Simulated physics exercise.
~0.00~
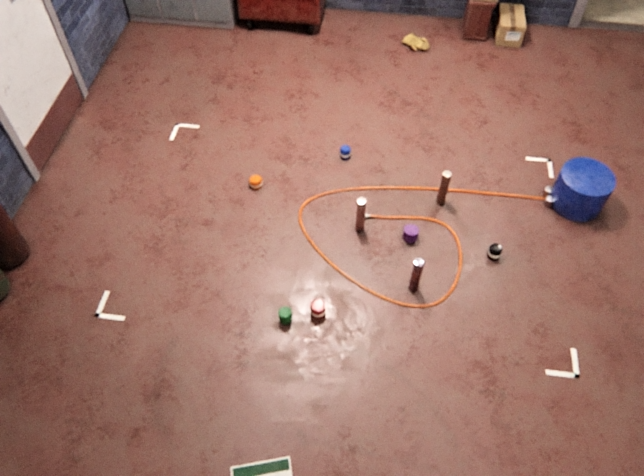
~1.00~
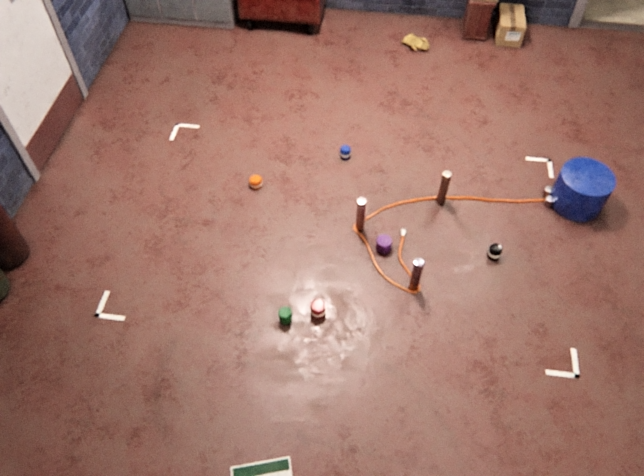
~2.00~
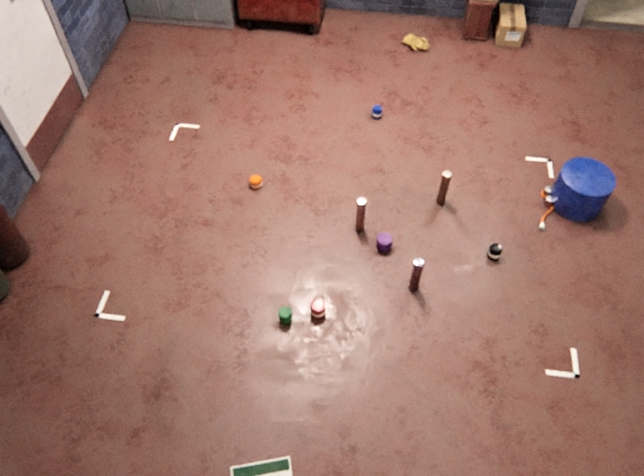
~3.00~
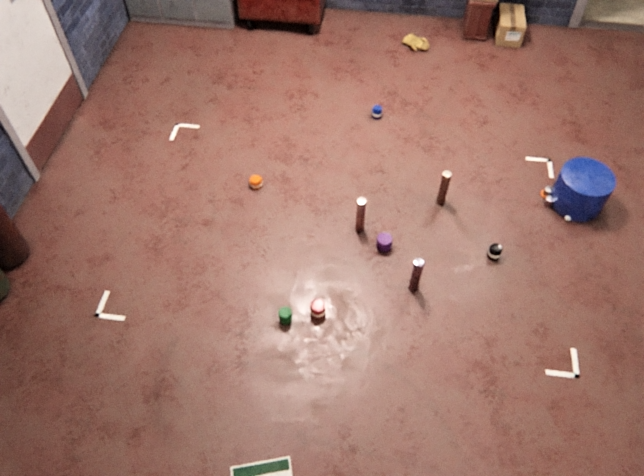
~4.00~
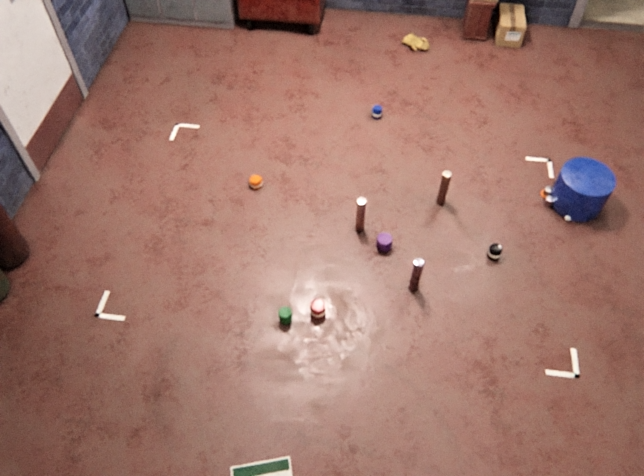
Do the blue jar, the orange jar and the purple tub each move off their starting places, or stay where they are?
The blue jar moves off up and to the right and the purple tub shifts a little to the left, while the orange jar stays where it is.
